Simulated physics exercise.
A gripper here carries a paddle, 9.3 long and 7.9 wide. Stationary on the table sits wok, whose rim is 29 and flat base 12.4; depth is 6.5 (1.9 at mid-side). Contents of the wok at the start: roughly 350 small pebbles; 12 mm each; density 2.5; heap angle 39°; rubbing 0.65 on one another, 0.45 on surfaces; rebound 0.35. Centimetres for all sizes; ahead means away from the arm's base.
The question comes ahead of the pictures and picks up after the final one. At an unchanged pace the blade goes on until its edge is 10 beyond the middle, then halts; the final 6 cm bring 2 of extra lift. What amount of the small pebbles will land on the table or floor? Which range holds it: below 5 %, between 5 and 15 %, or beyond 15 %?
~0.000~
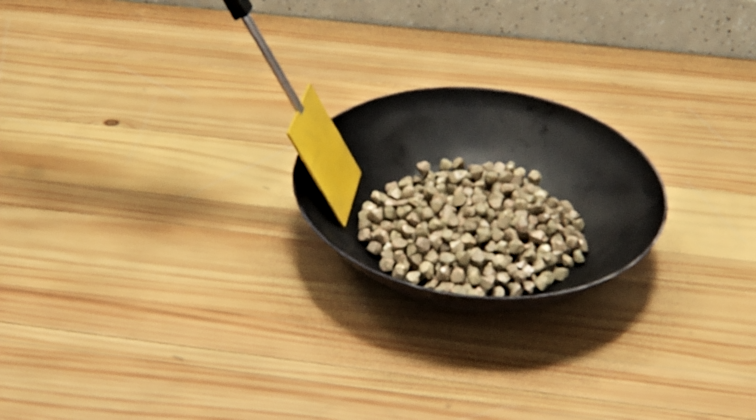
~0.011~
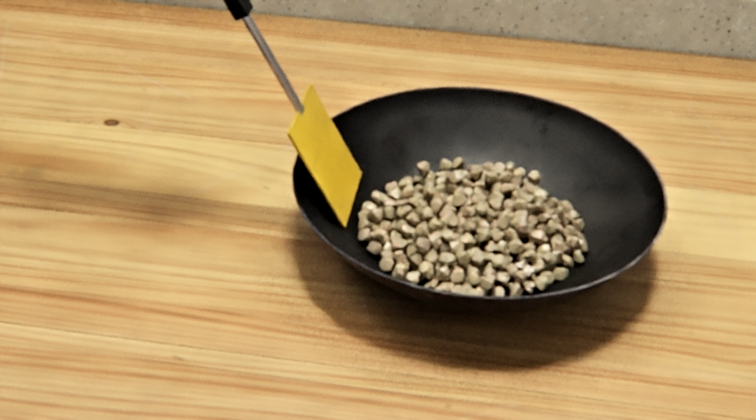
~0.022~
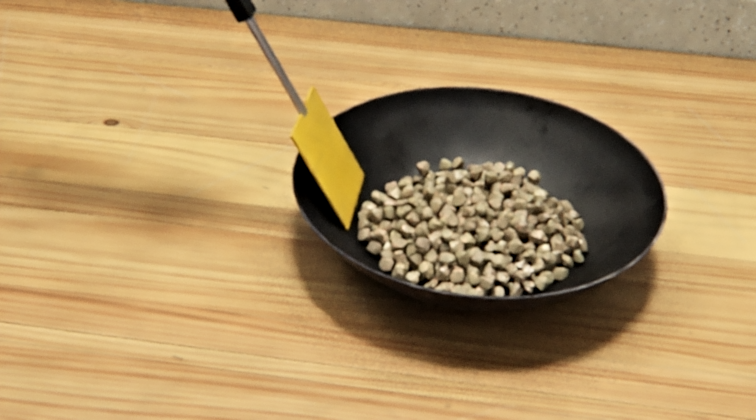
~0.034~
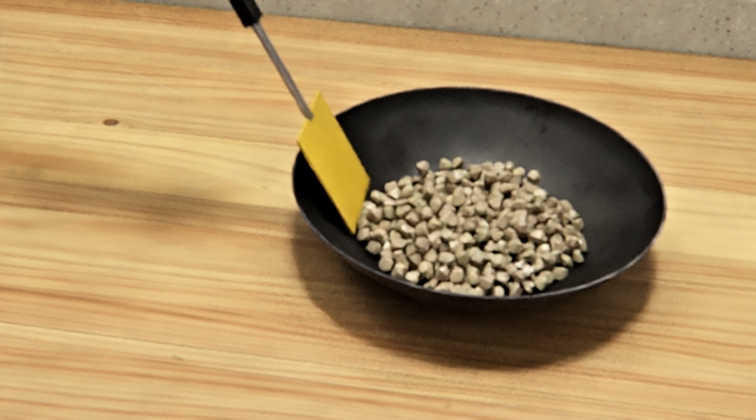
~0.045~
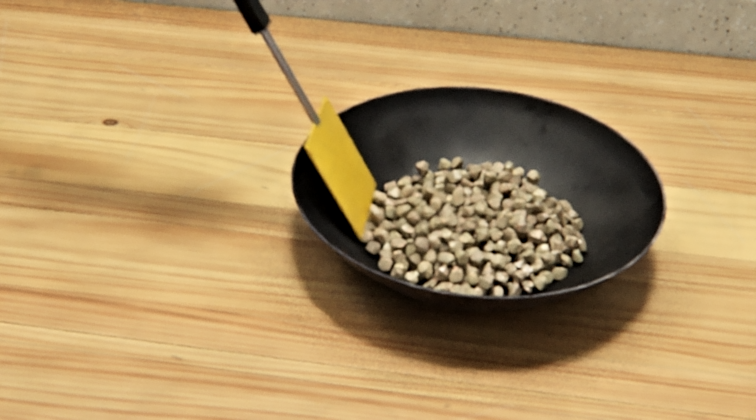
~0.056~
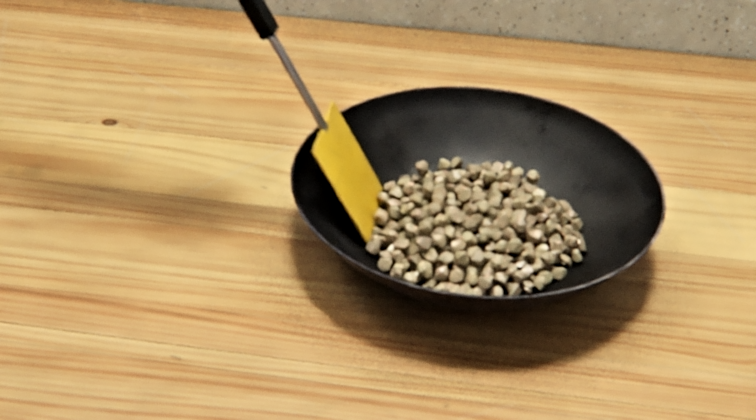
The range beyond 15 %.
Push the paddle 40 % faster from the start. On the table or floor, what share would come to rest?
About 40 per cent.
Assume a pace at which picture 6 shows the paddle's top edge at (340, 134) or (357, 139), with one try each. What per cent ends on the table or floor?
Roughly 45 and 50 percent.
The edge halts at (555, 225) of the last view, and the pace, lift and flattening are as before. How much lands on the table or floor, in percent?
5 %.
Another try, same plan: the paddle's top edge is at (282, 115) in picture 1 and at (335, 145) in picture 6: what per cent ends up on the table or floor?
50 %.
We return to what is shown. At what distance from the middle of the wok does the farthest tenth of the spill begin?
25 cm.
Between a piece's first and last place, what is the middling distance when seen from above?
Somewhere near 7 centimetres, I reckon.
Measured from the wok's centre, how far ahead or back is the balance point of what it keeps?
Offset: About 5.0 cm, ahead.
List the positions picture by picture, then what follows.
The first picture shows the paddle top edge at (299, 107), sloping 62°; upper third of the load around (477, 226), from x 365 to 580, top at y 165; 353 in the wok.
The second picture shows the paddle top edge at (299, 108), sloping 62°; upper third of the load around (477, 225), from x 365 to 580, top at y 165.
The third picture shows the paddle top edge at (302, 110), sloping 62°; upper third of the load around (477, 225), from x 365 to 580, top at y 165.
The fourth picture shows the paddle top edge at (308, 115), sloping 62°; upper third of the load around (476, 225), from x 365 to 580, top at y 165.
The fifth picture shows the paddle top edge at (316, 121), sloping 62°; upper third of the load around (476, 224), from x 365 to 580, top at y 165.
The sixth picture shows the paddle top edge at (323, 126), sloping 62°; upper third of the load around (475, 222), from x 375 to 580, top at y 165; 353 in the wok.
After 0.17 s, sloping 62°, highest piece 13 above the table; 352 in the wok, 1 on the blade or in flight.
After 0.29 s, sloping 62°, highest piece 21 above the table; 348 in the wok, 5 on the blade or in flight.
After 0.55 s, sloping 62°, highest piece 8 above the table; 278 in the wok, 66 on the table or floor, 9 on the blade or in flight.
After 1.60 s, sloping 62°, highest piece 7 above the table; 277 in the wok, 76 on the table or floor.
In the end, 277 in the wok, 76 on the table or floor. That is 22 % on the table or floor.
